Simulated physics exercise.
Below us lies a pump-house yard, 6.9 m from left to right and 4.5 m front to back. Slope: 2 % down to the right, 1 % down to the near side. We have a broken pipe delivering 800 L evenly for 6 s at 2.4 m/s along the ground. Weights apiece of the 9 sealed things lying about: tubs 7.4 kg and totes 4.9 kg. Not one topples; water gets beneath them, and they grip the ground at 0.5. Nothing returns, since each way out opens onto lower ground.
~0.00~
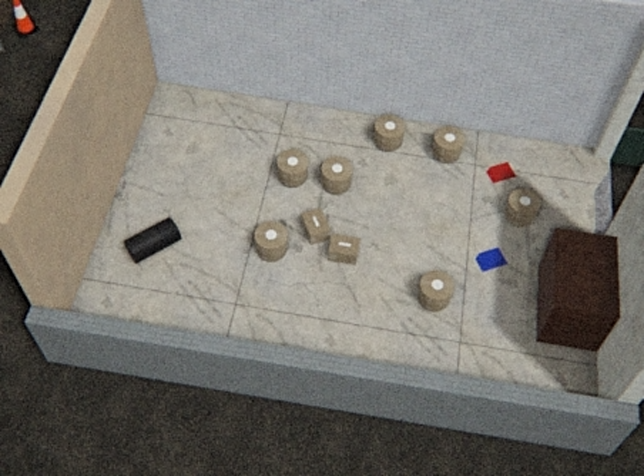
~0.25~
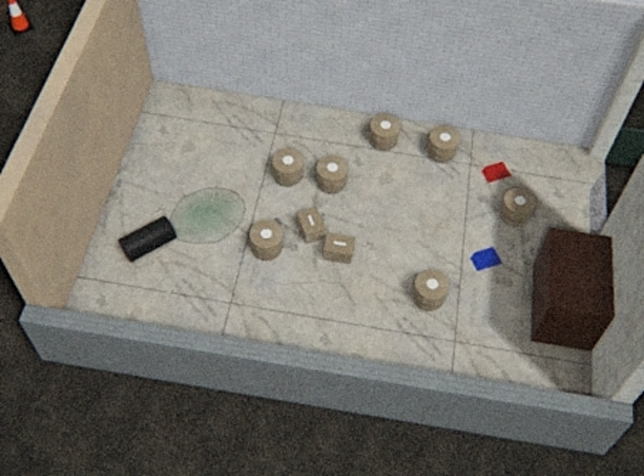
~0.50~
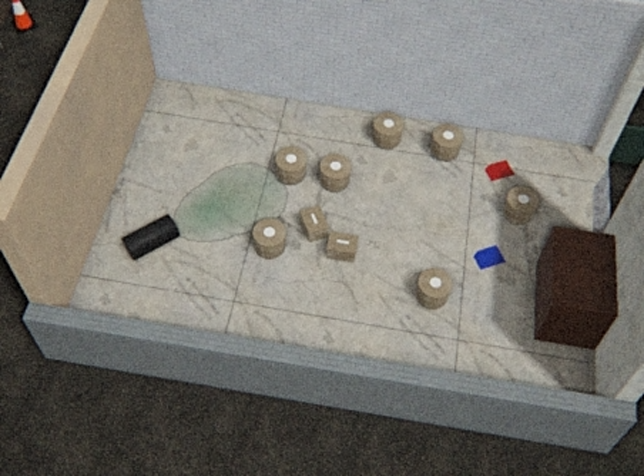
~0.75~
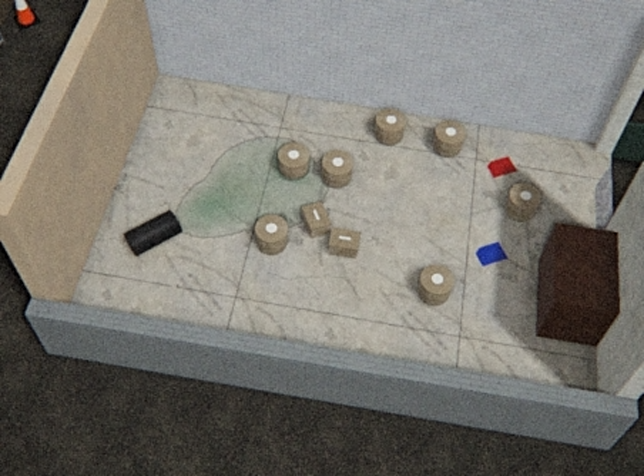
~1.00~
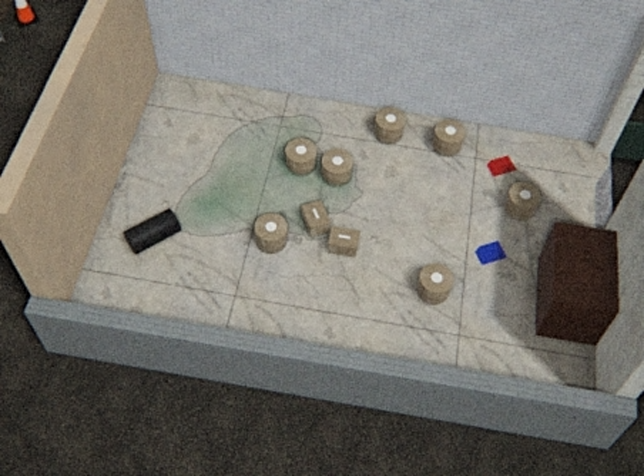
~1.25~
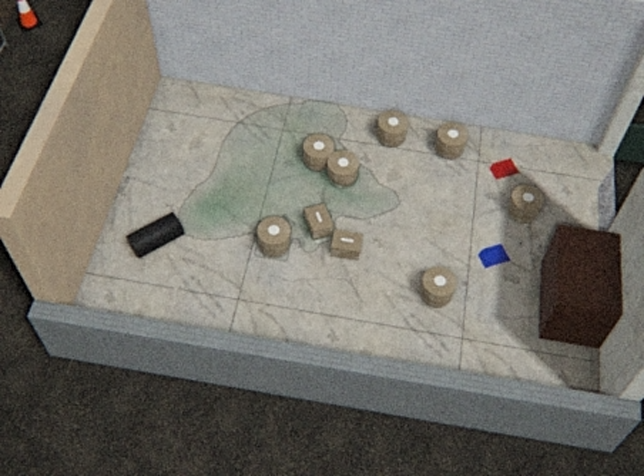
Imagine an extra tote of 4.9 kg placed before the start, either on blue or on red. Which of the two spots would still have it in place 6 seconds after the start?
The blue spot.
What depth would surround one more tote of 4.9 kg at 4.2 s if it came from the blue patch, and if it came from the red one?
Around 1 cm for the first start, around 4 cm for the second.
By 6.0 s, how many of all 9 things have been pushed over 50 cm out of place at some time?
It works out to 6.
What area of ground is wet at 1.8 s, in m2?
Some 7.5 m2 of it.
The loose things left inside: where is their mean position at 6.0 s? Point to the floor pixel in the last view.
I'd say about (418, 256) in the last view.
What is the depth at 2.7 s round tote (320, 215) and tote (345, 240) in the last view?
Depth approx. 3 cm / 2 cm.
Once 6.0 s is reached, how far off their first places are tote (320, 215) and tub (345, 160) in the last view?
In turn: 200 cm, washed out.
After 1.8 s on blue it would be 0 cm off in 0 cm of water; on red it would be 0 cm off in 0 cm of water.
After 2.7 s on blue it would be 0 cm off in 1 cm of water; on red it would be 0 cm off in 1 cm of water.
After 4.2 s on blue it would be 0 cm off in 1 cm of water; on red it would be 70 cm off in 4 cm of water.
After 6.0 s on blue it would be 0 cm off in 1 cm of water; on red it would be gone out.
